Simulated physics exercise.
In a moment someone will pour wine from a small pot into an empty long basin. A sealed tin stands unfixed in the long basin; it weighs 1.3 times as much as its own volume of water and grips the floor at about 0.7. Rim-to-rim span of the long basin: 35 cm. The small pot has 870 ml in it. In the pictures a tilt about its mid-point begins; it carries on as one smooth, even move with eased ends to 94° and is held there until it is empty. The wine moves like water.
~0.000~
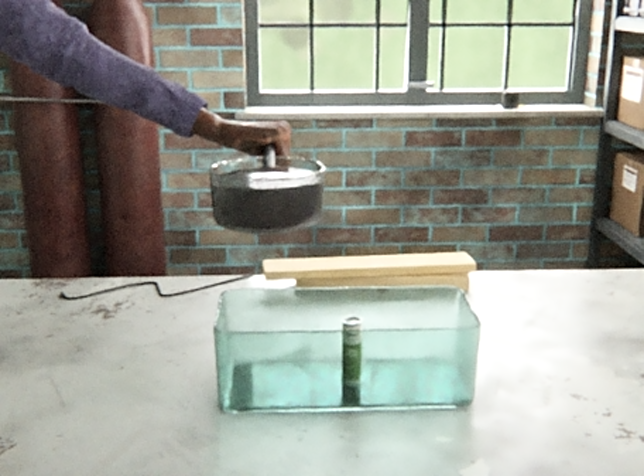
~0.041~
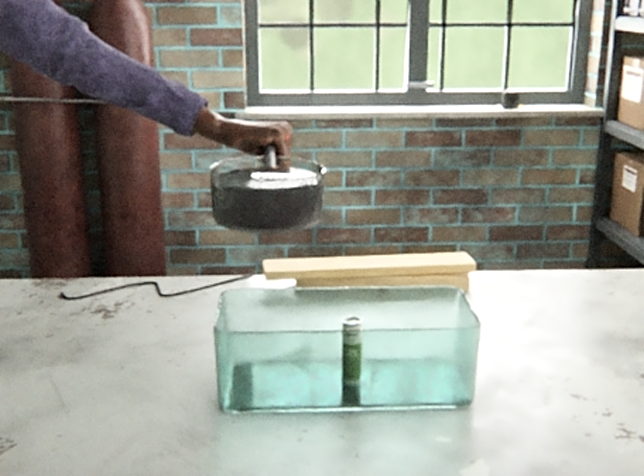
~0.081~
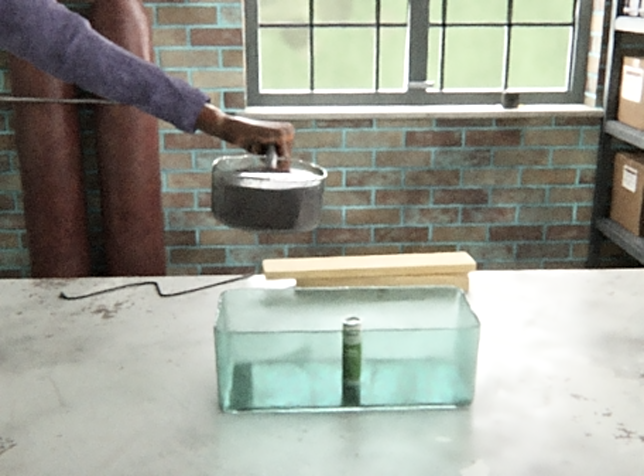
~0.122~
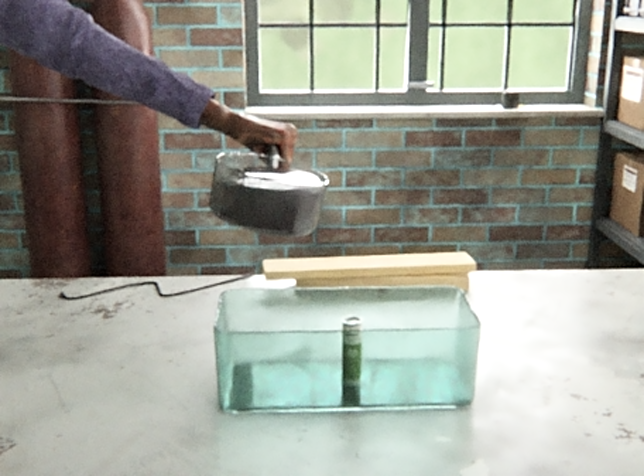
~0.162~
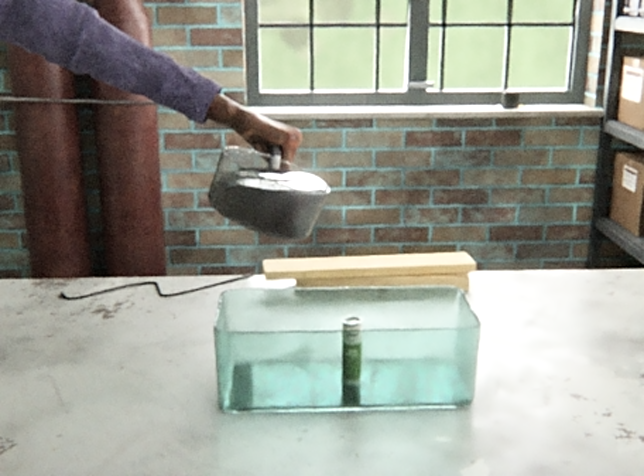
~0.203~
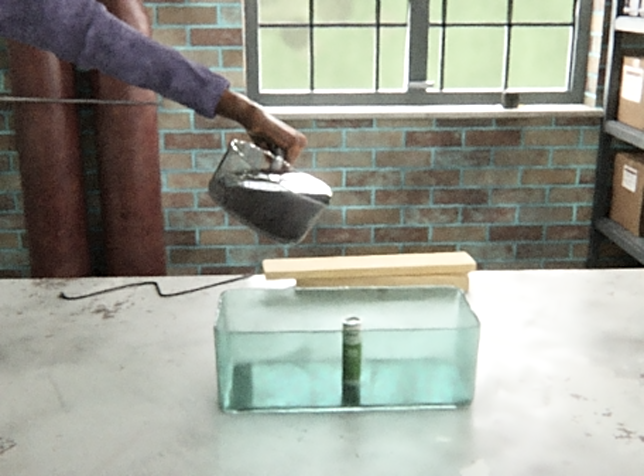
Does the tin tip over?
No, it stays on its base.
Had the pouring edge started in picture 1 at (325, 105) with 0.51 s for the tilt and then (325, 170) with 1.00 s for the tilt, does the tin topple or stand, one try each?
In the first try it comes down; in the second it remains standing.
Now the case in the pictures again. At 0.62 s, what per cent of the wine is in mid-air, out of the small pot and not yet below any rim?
Roughly 9 %.
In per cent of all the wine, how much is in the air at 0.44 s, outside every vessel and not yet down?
About 52 per cent.
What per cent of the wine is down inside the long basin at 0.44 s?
I'd put it near 18 percent.
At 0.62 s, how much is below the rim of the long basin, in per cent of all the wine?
Roughly 82 per cent.
After 0.44 s the tilt is 90° and 29 per cent is still to pour; the tin stands where it began.
After 0.62 s the tilt is 94° and 9 per cent is still to pour; the tin stands where it began.
After 0.81 s the tilt is 94° and 3 per cent is still to pour; the tin stands where it began.
After 1.01 s the tilt is 94° and 1 per cent is still to pour; the tin stands where it began.
In the end the tin stands where it began.
